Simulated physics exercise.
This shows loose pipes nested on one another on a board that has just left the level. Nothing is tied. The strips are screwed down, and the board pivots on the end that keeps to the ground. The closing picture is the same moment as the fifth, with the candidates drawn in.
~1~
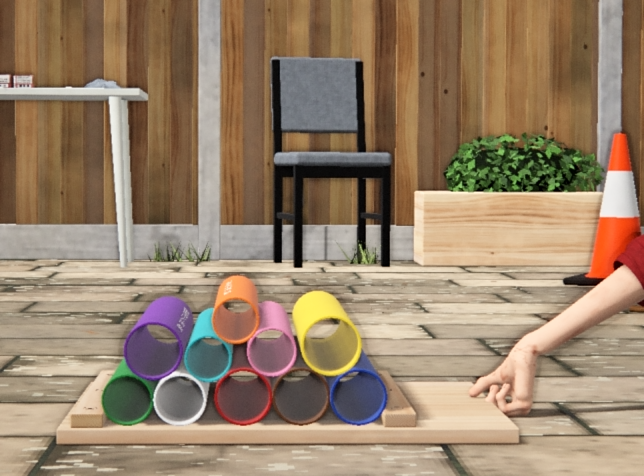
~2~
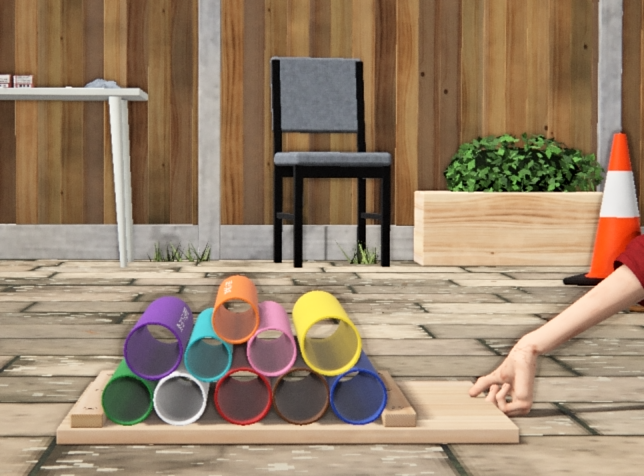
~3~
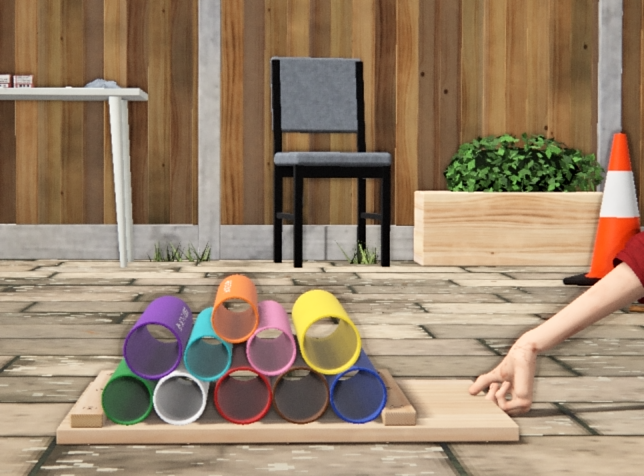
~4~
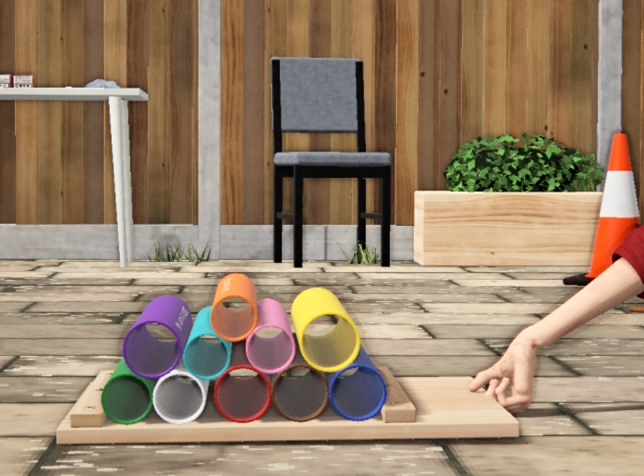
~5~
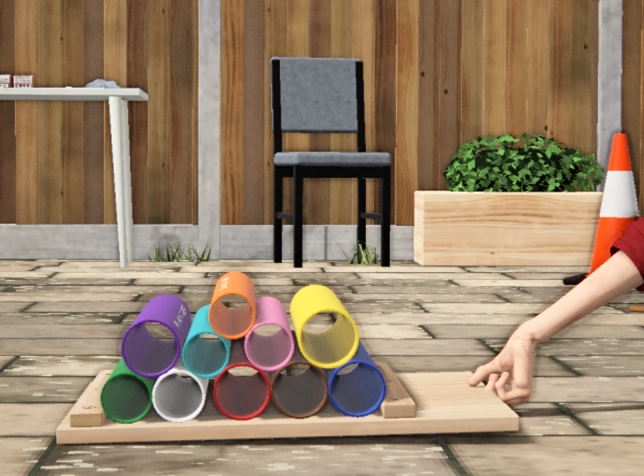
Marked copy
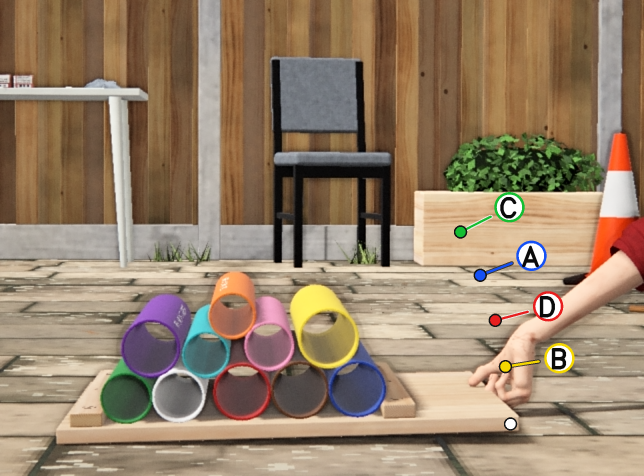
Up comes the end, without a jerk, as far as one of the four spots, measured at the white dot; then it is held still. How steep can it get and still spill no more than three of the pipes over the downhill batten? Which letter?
Up to C.
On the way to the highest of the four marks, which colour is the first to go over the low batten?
The purple one.
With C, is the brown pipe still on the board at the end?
Yes.
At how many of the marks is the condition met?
The number is four.
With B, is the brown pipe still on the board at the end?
Yes, with B.
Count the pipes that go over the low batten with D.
The count is none.
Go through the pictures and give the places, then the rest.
In the first frame, board (286, 404); green pipe (128, 400); white pipe (180, 399).
In the second frame, white pipe (180, 399); red pipe (244, 397).
In the third frame, board (285, 402); blue pipe (359, 396); yellow pipe (331, 344).
In the fourth frame, board (285, 401); green pipe (127, 399); white pipe (180, 398).
In the fifth frame, board (285, 398); green pipe (126, 398); white pipe (179, 396).
On the marked copy, A at (480, 275); B at (505, 367); C at (461, 232); D at (495, 321); the white dot at (511, 424).
Taking C. A third of the way, board at 16°.
Two thirds of the way, board at 27°.
When it is over, board at 27°, three over the low batten (turquoise, purple, orange).
As for the rest, A none over the low batten; B none over the low batten; D none over the low batten.
